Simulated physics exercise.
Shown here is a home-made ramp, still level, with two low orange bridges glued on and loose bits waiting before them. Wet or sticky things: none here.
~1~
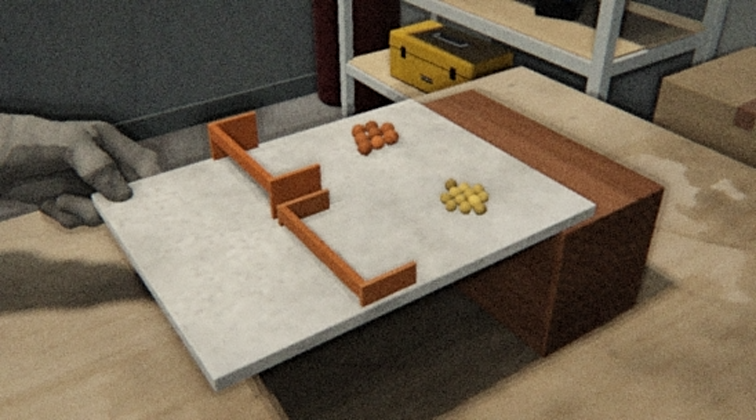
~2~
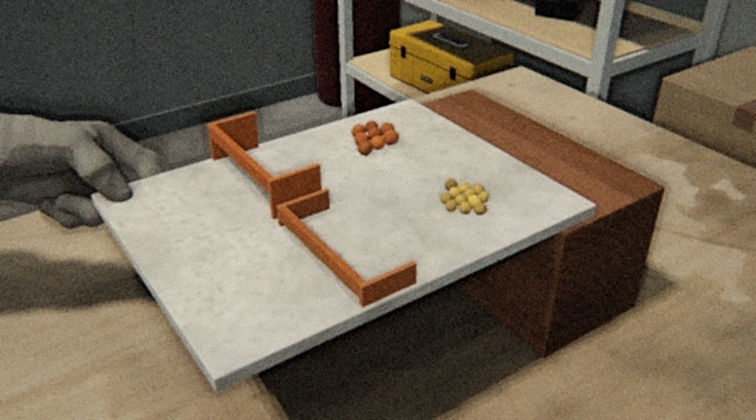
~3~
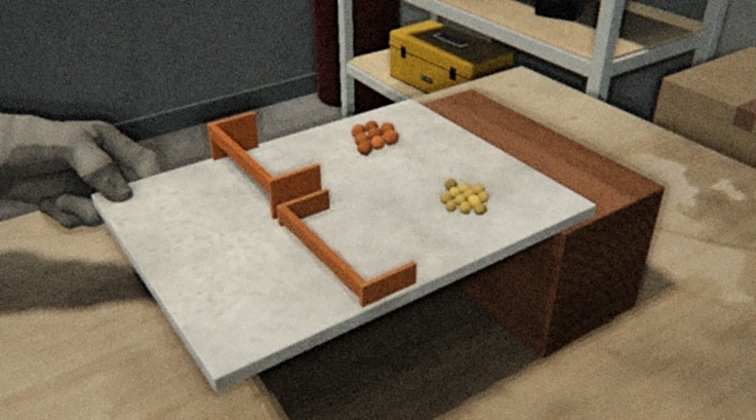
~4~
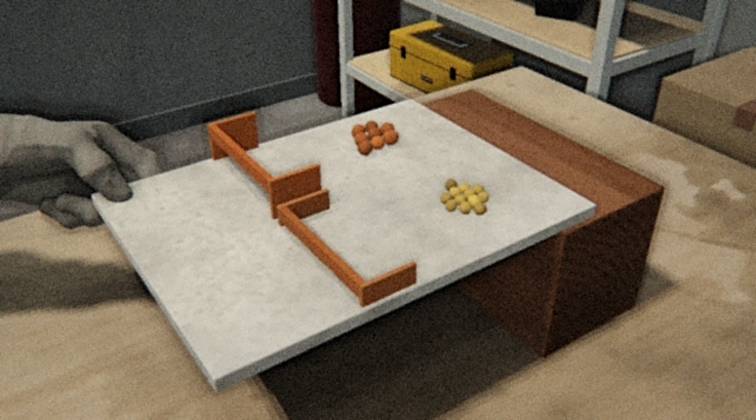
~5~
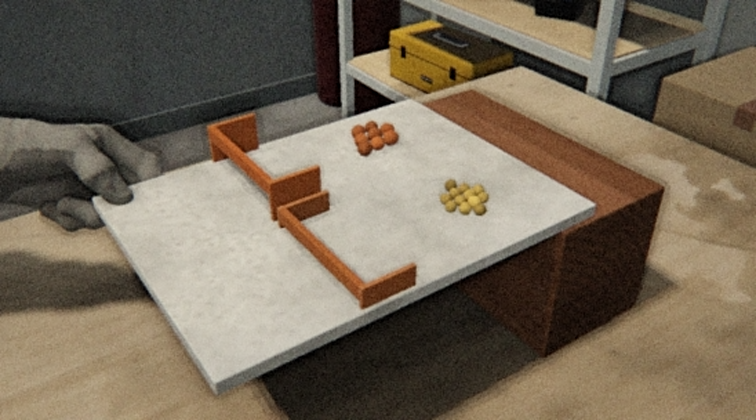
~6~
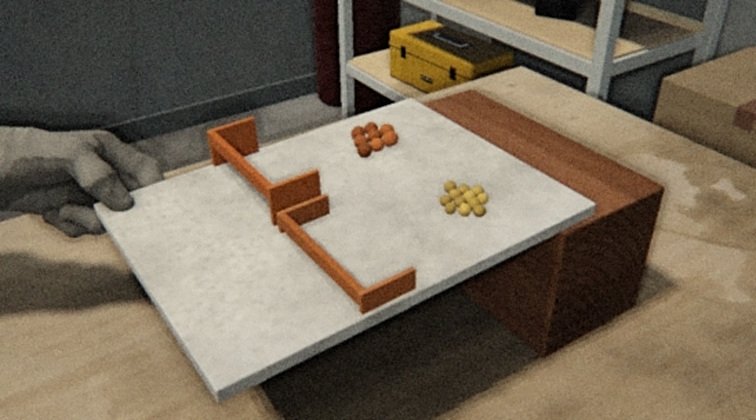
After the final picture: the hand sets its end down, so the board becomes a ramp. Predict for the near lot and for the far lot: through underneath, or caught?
Near lot - caught. Far lot - through.
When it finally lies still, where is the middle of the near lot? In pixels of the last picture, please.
About (352, 321).
Then, 0.49 s past the last view, board sloping at 13°; near lot where it was; far lot on its way down.
Then, 1.01 s past the last view, board sloping at 25°; near lot on its way down; far lot all past its gate.
Then, 1.64 s past the last view, board resting at 28°; near lot has reached its gate; far lot all past its gate.
Finally, board resting at 28°; near lot gathered behind its gate; far lot all past its gate.
